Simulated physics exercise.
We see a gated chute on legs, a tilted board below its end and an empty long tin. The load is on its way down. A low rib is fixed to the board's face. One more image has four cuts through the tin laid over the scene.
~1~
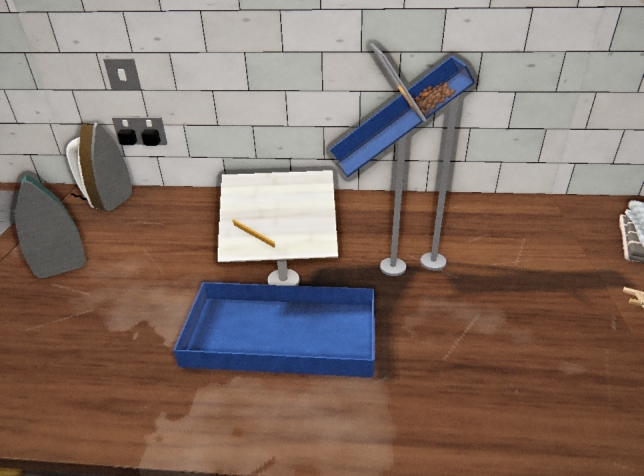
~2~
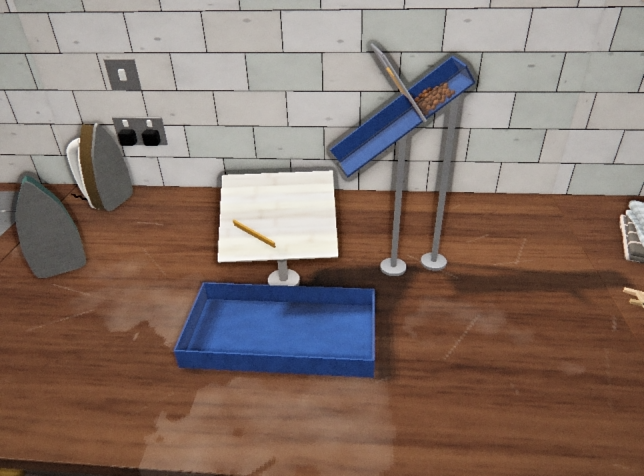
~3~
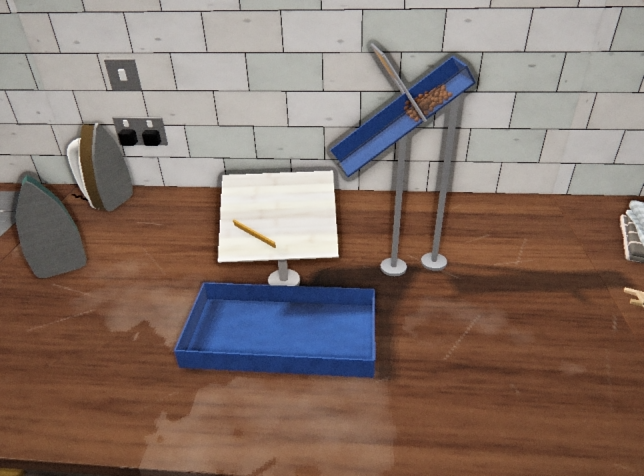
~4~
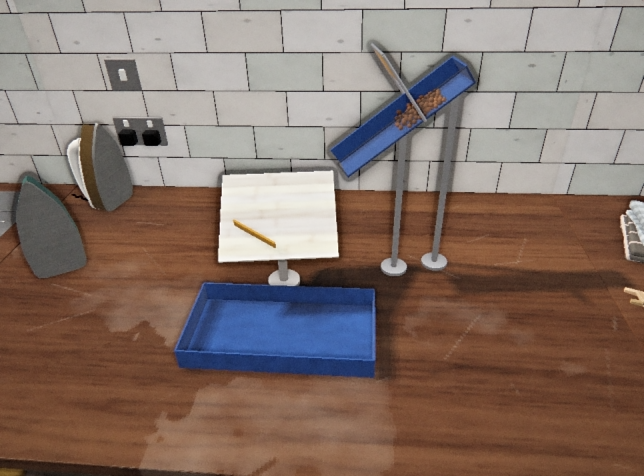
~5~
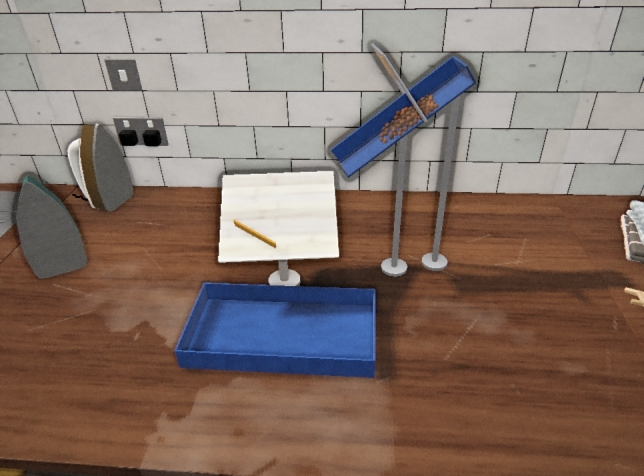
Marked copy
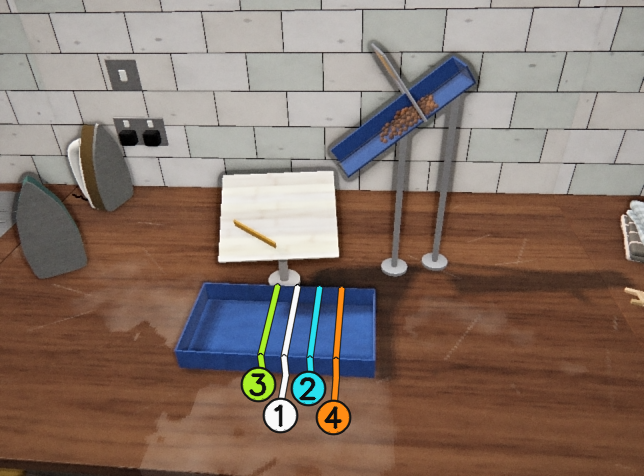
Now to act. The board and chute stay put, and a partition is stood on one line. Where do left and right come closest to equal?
The answer is line 1.
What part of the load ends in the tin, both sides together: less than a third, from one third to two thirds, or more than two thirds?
About that: More than two thirds.
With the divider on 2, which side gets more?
Left.
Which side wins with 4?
Left.
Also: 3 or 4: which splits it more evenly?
That is line 3.
On the marked copy, line 1 crosses the front rim at (284, 356); line 2 crosses the front rim at (310, 357); line 3 crosses the front rim at (260, 355); line 4 crosses the front rim at (336, 358).
If 1 is chosen, of what is caught, roughly two thirds on the left of the divider, roughly a third on the right.
If 2 is chosen, of what is caught, almost all on the left of the divider, about a tenth on the right.
If 3 is chosen, of what is caught, about a tenth on the left of the divider, the larger part on the right.
If 4 is chosen, of what is caught, almost all on the left of the divider, just a few on the right.
